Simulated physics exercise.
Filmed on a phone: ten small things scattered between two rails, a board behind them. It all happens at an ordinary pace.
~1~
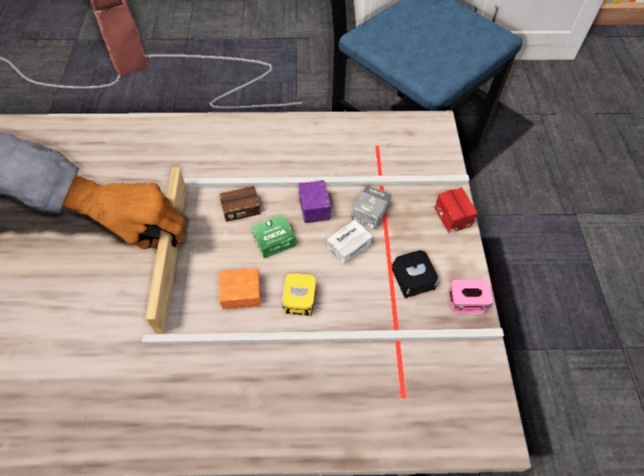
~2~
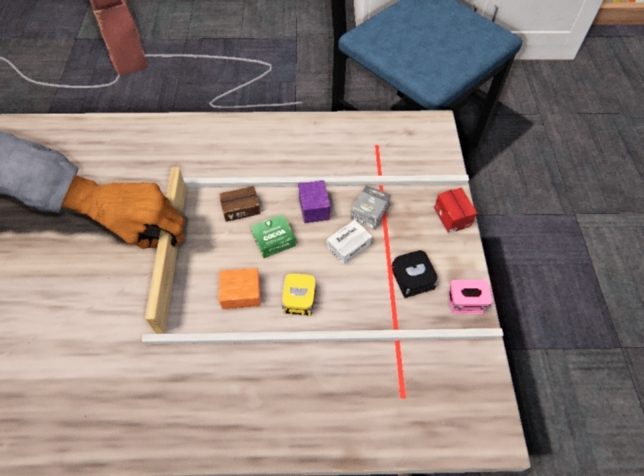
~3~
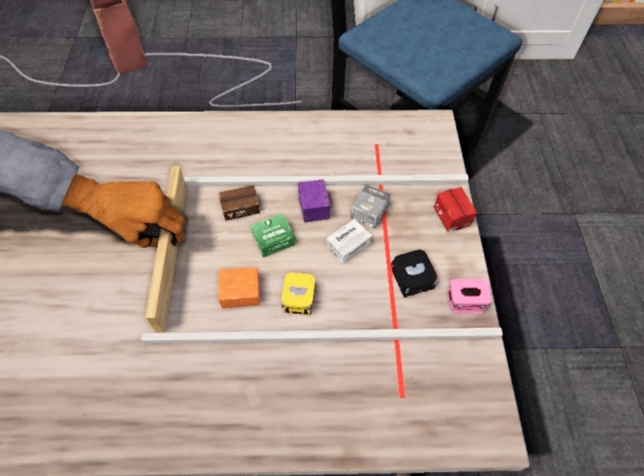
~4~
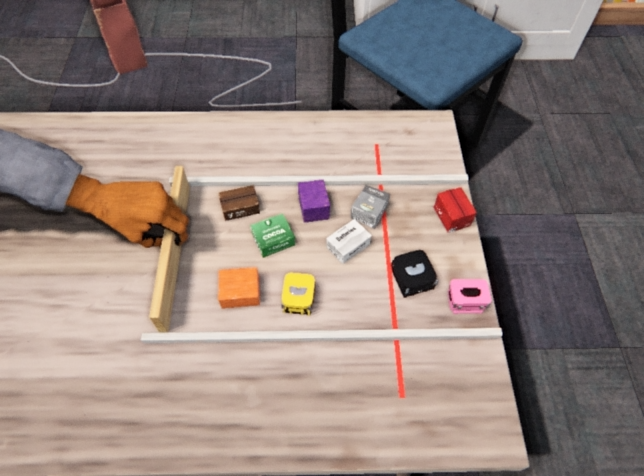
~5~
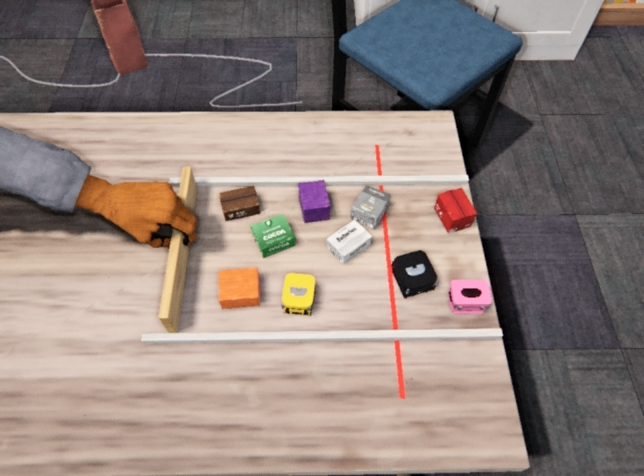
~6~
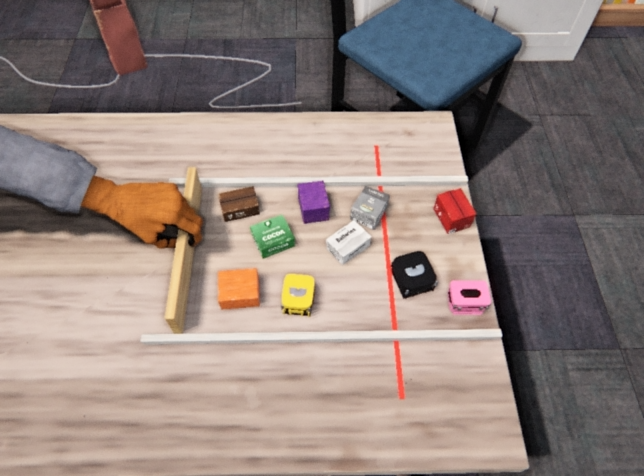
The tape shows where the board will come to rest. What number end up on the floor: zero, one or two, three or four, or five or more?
The number that fall off is one or two.
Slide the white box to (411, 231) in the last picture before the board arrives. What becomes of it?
The white box is kept.
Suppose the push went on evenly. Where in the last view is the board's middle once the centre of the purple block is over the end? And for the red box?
About (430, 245), and (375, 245) for the other.
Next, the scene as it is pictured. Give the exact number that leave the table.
Exactly 1.
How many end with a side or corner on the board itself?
That makes 3.
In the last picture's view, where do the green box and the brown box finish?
The green box stops around (405, 241); the brown box around (401, 205).
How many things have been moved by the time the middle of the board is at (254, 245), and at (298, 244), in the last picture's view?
The counts are 4 and 7.
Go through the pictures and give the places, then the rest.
The first frame shows red box (455, 210); pink case (469, 297); black case (414, 274); board (169, 246); tape (388, 253).
The second frame shows pink case (469, 297); grey box (371, 207).
The third frame shows black case (414, 273); yellow case (299, 294).
The fourth frame shows red box (454, 210); white box (349, 242).
The fifth frame shows pink case (468, 297); green box (273, 236).
The sixth frame shows red box (454, 211); pink case (468, 297); black case (413, 275); board (185, 246); tape (387, 253).
Soon after, none off yet; red box at rest near (454, 211); pink case at rest near (468, 297); black case at rest near (413, 275).
After that, none off yet; red box moving near (458, 212); pink case at rest near (468, 297); black case displaced about its own width near (435, 271).
In the end, the number that fall off is one or two; gone, red box.
